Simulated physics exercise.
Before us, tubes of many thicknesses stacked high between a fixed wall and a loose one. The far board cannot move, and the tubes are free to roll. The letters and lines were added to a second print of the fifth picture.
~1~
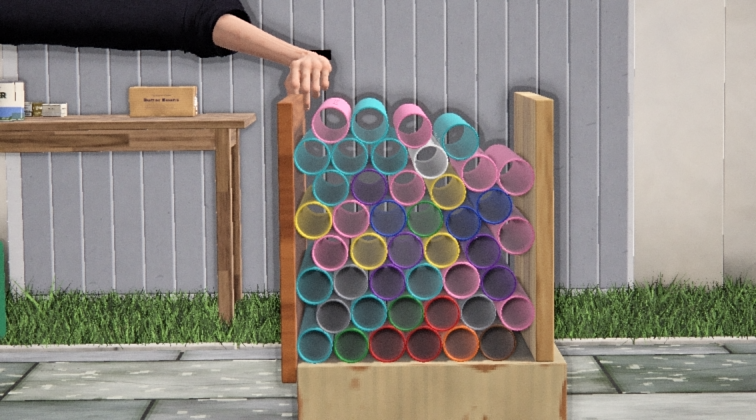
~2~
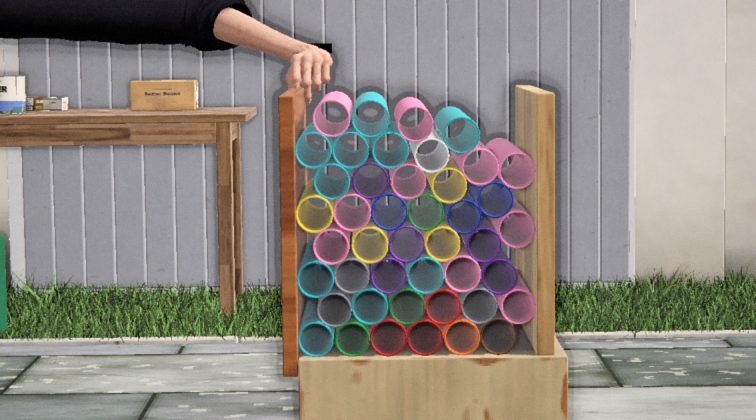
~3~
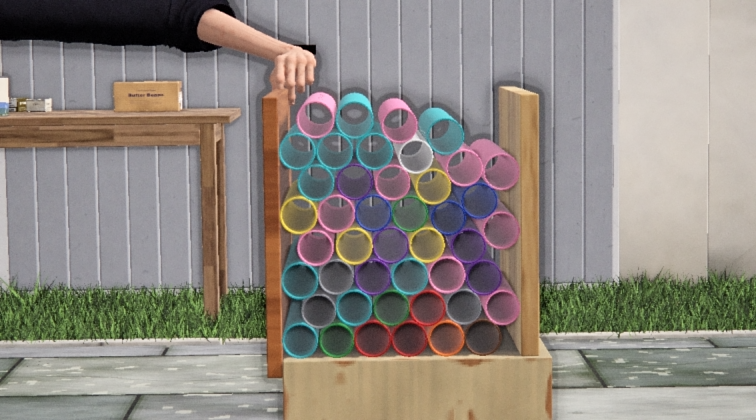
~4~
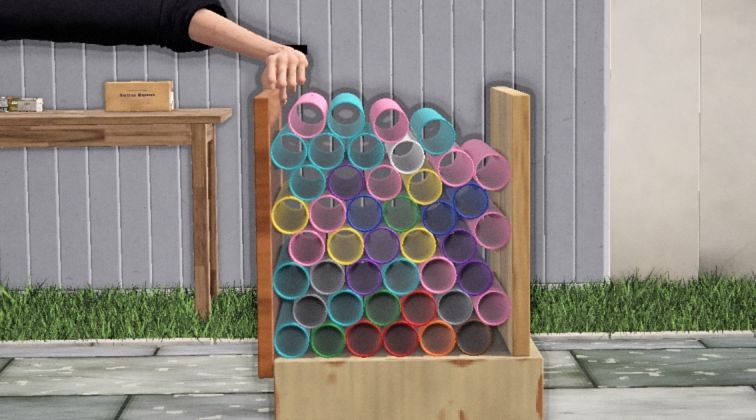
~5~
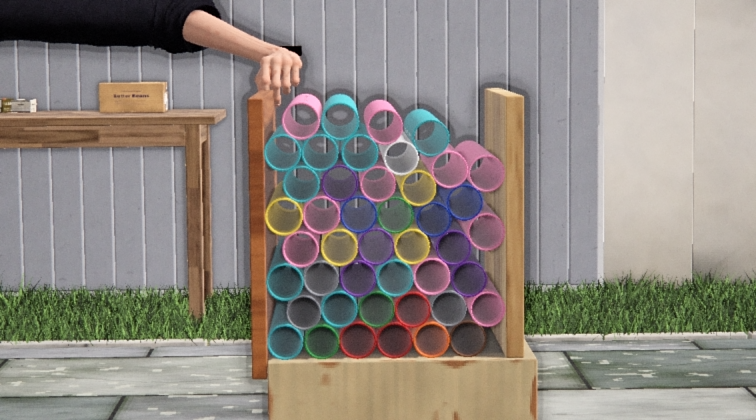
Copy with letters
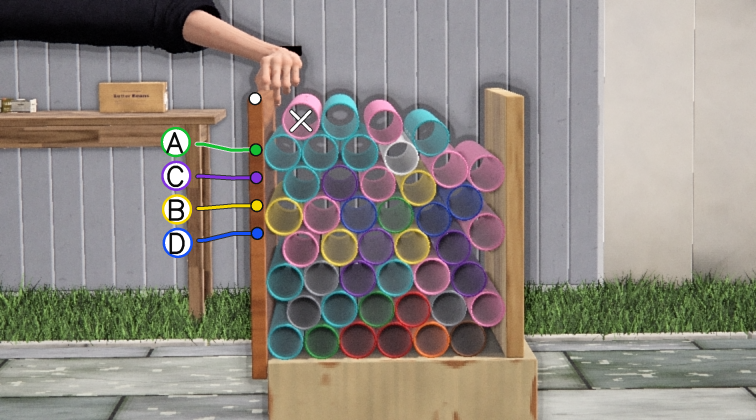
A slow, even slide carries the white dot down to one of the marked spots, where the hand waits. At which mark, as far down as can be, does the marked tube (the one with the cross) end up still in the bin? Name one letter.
It can be let down to C.
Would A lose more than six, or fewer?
Fewer than six.
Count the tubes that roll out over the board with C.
It comes to none.
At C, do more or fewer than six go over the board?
Fewer than six.
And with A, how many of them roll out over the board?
It comes to none.
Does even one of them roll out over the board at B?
Yes.
On the marked copy, A at (256, 150); B at (257, 205); C at (256, 178); D at (257, 233); the cross at (301, 121); the white dot at (255, 99).
Taking C. A third of the way, top of the board (264, 139).
Two thirds of the way, top of the board (265, 177).
When it is over, top of the board (265, 177), none out over the board, the crossed one still inside.
As for the rest, A keeps the crossed one inside; B lets the crossed one out; D lets the crossed one out.
